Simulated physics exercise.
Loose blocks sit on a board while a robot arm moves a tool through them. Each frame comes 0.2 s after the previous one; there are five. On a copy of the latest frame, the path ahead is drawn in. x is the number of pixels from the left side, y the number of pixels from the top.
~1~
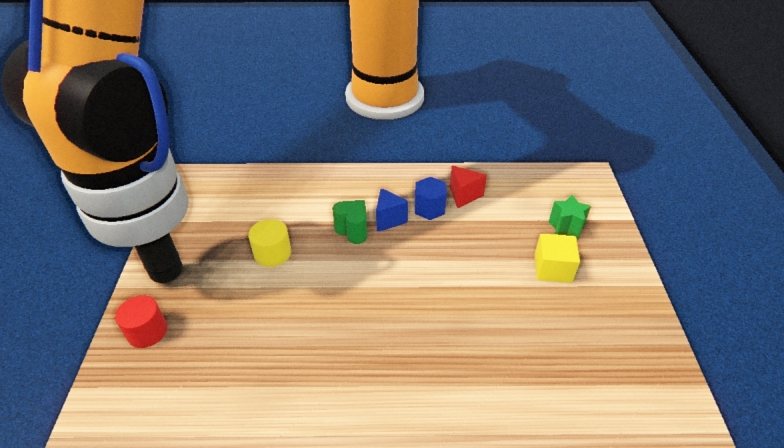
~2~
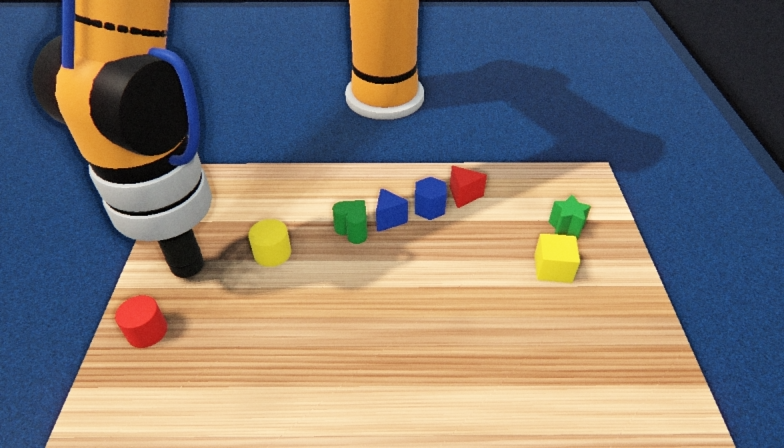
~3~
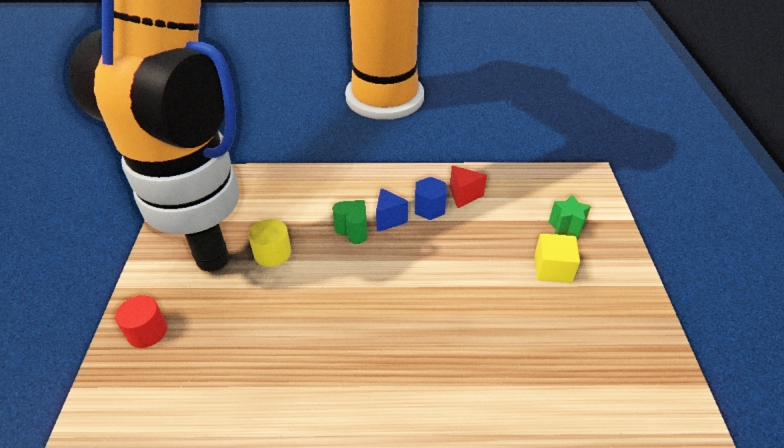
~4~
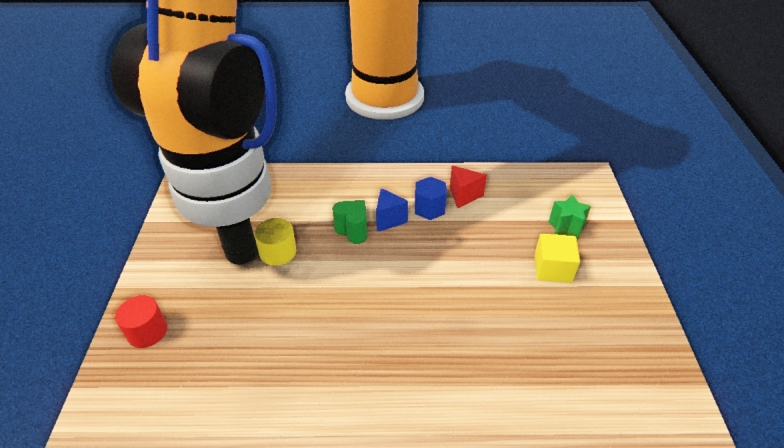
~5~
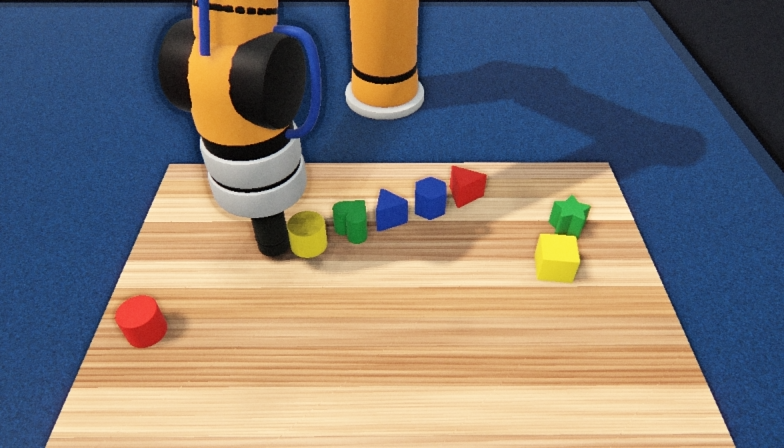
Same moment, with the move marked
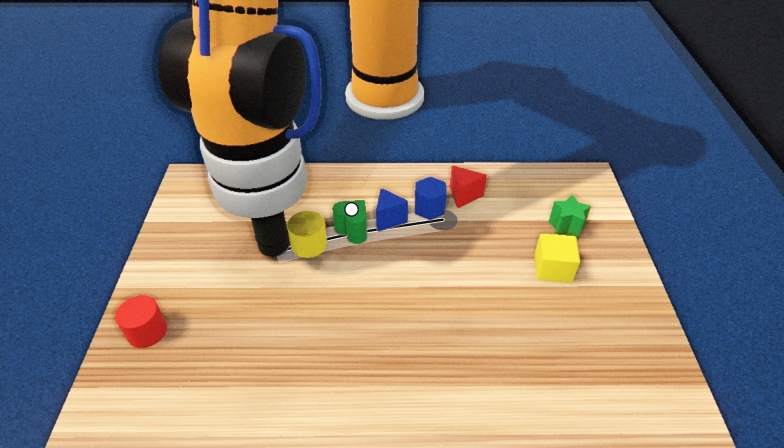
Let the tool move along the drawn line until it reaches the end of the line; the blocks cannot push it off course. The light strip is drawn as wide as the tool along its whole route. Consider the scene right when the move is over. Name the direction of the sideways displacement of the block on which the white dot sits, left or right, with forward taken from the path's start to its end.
Off to the left side.
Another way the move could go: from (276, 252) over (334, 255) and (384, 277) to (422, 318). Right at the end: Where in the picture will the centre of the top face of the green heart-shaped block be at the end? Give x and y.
The green heart-shaped block ends near (375, 193).
The drawn path runs from (276, 252) via (361, 232), ending at (443, 220); the dot is on the green heart-shaped block.
What follows on the original path. One third of the way, tool at (334, 231); yellow circular block at (362, 204); green heart-shaped block at (388, 193), turned 20° clockwise; blue triangle at (413, 197); blue hexagon at (435, 186).
Two thirds of the way, tool at (389, 222); yellow circular block at (403, 186); green heart-shaped block at (424, 168), turned 40° clockwise; blue triangle at (428, 197), turned 25° clockwise; blue hexagon at (446, 184), turned 30° anticlockwise; red triangle at (469, 174).
At the end, tool at (443, 214); yellow circular block at (414, 180); green heart-shaped block at (429, 160), turned 60° clockwise; blue triangle at (471, 197), turned 20° anticlockwise; blue hexagon at (467, 177), turned 60° anticlockwise; red triangle at (480, 163), turned 45° anticlockwise.
